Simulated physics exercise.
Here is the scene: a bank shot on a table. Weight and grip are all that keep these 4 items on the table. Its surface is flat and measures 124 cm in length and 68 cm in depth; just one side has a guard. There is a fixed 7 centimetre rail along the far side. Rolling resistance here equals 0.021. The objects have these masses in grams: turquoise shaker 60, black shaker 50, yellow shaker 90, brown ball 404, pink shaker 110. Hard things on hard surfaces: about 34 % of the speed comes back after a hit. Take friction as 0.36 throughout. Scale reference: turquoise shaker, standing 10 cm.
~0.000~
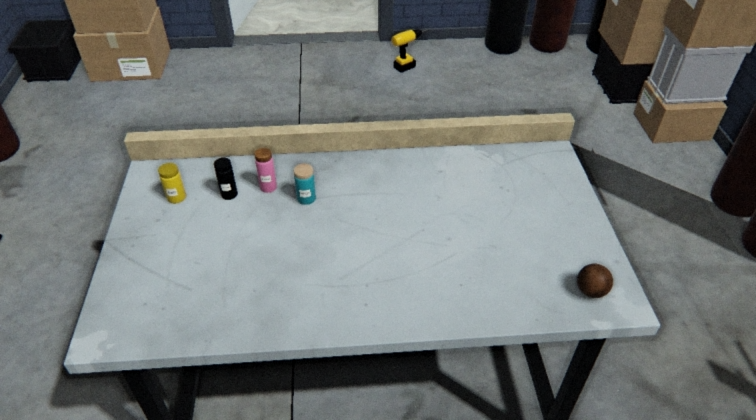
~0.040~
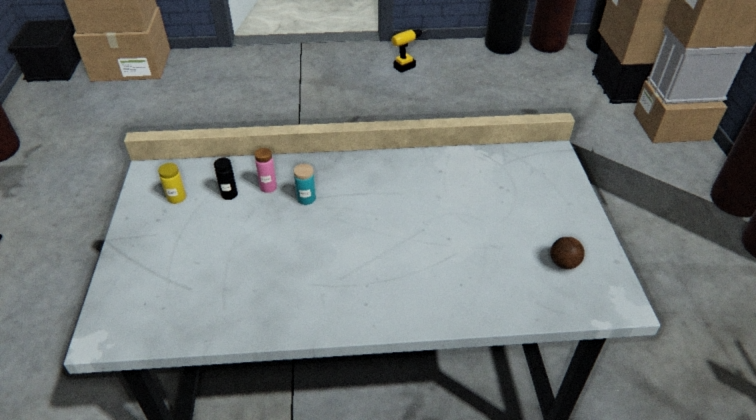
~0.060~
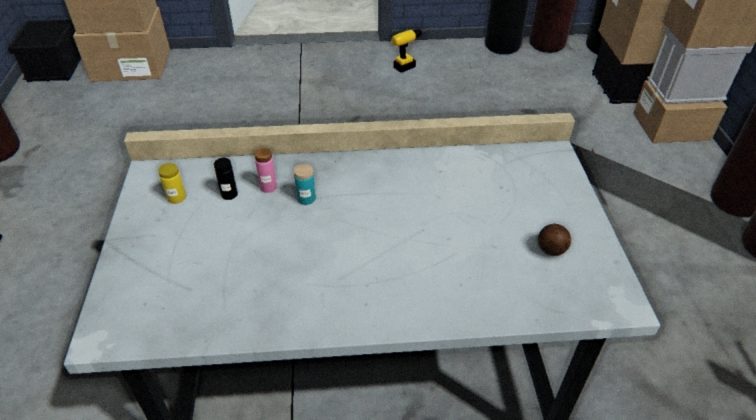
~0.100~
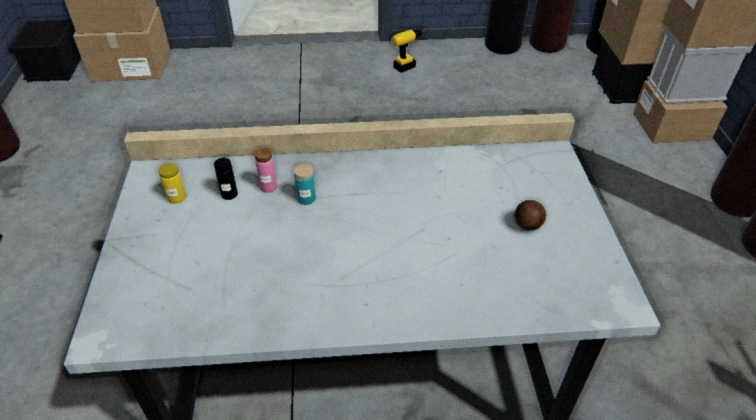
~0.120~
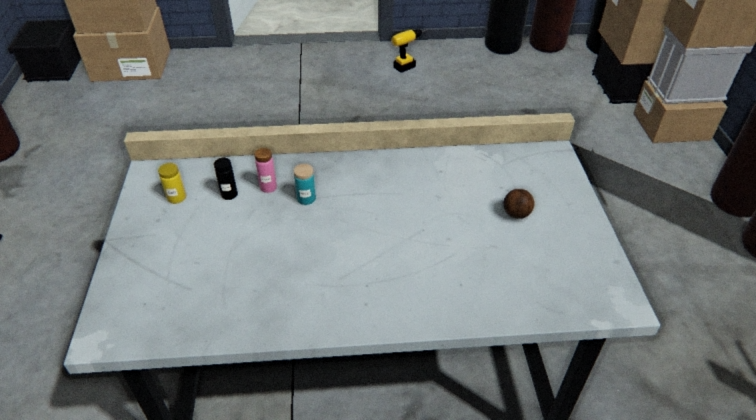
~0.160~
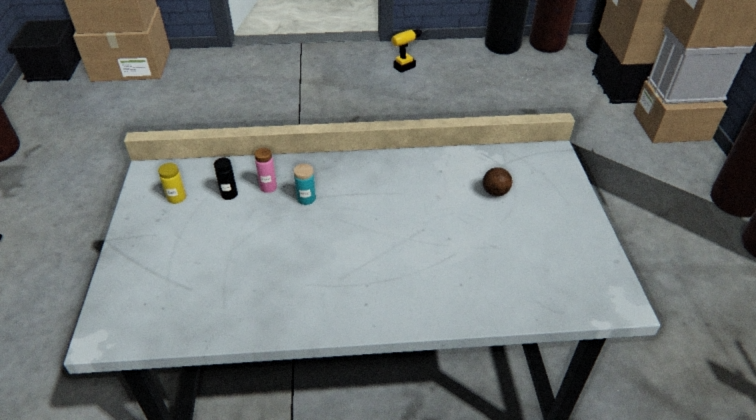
In a garage-like room with a concrete floor, a pale table with a wooden guard along its far edge is seen from above. Yellow, black, pink and turquoise shakers stand in a group at the far left, with boxes and a yellow drill on the floor beyond. A brown ball rolls from the near right diagonally away and leftward toward the guard, while the shakers and camera stay still.
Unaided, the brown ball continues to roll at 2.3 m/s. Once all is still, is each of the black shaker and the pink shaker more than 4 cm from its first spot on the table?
The black shaker: No; the pink shaker: No.
Around 0.86 s, brown ball near (321, 202).
Around 1.86 s, brown ball near (83, 283).
Finally (2.5 s), all 4 still in place (within 4 cm). Final places as that camera would see them, black shaker near (226, 179), pink shaker near (266, 171).
